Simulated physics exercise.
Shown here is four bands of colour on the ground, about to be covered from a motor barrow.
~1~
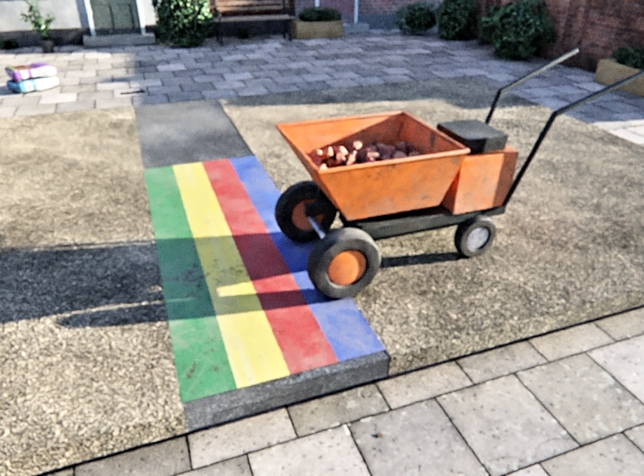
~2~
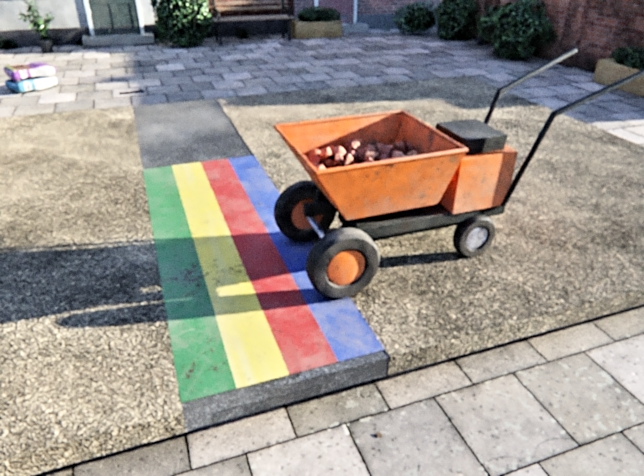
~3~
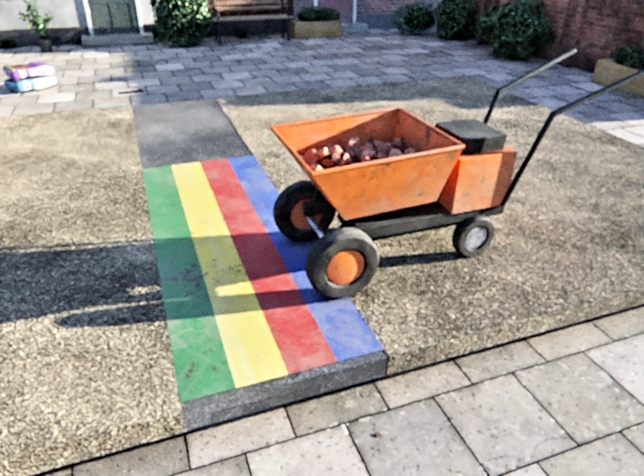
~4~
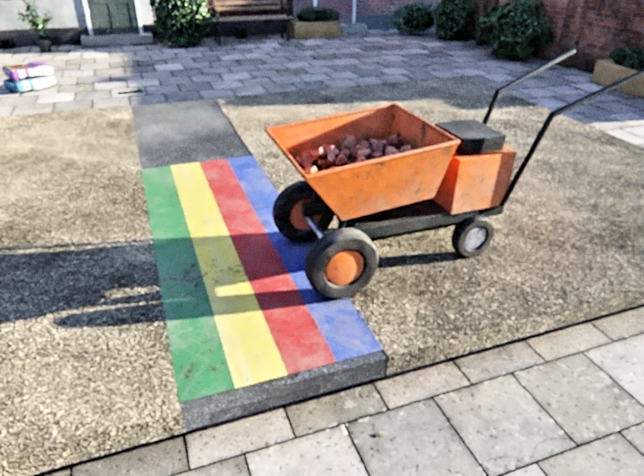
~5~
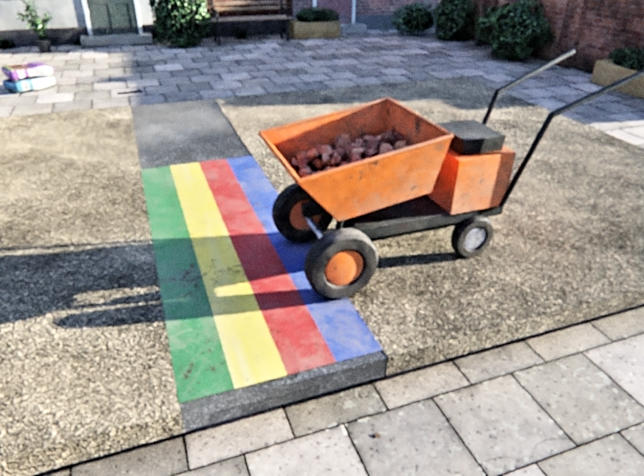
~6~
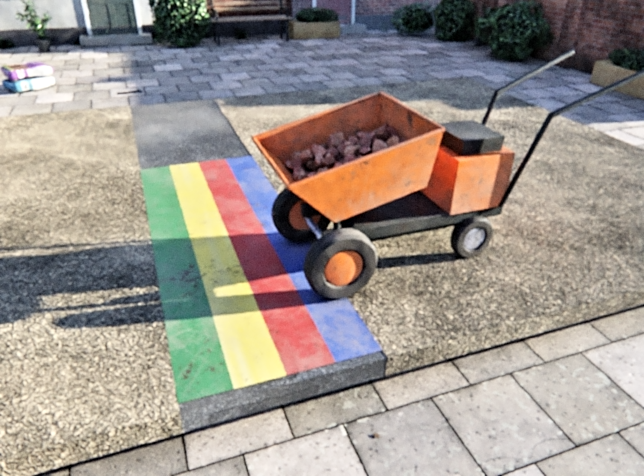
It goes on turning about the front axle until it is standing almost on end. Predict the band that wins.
The green one.
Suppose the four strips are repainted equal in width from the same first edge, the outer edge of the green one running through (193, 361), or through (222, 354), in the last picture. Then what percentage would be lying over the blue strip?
About 0 and 0 per cent.
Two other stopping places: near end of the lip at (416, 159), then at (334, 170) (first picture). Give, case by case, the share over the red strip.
That would be roughly 40 in a hundred and then roughly 0 in a hundred.
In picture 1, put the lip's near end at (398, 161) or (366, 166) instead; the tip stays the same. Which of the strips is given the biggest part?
Red first, that yellow strip second.
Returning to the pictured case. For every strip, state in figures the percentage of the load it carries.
I'd say the blue strip has near 0, the red strip near 0, the yellow strip near 25 and the green strip near 40 per cent.
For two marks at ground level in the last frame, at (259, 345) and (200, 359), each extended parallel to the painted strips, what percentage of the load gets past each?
In order: Near 90 %, then 50 %.
Just after the last frame, skip tipped steeply; every one in the skip.
A moment on, skip tipped right over; almost all in the skip; about a tenth over the yellow strip; just a few over the green strip.
Further on, skip tipped right over; roughly a quarter in the skip; about a tenth over the yellow strip; roughly a third over the green strip; roughly a quarter off the paint.
When it is over, skip tipped right over; about a tenth in the skip; not one over the blue strip; not one over the red strip; roughly a quarter over the yellow strip; roughly a third over the green strip; roughly a quarter off the paint.
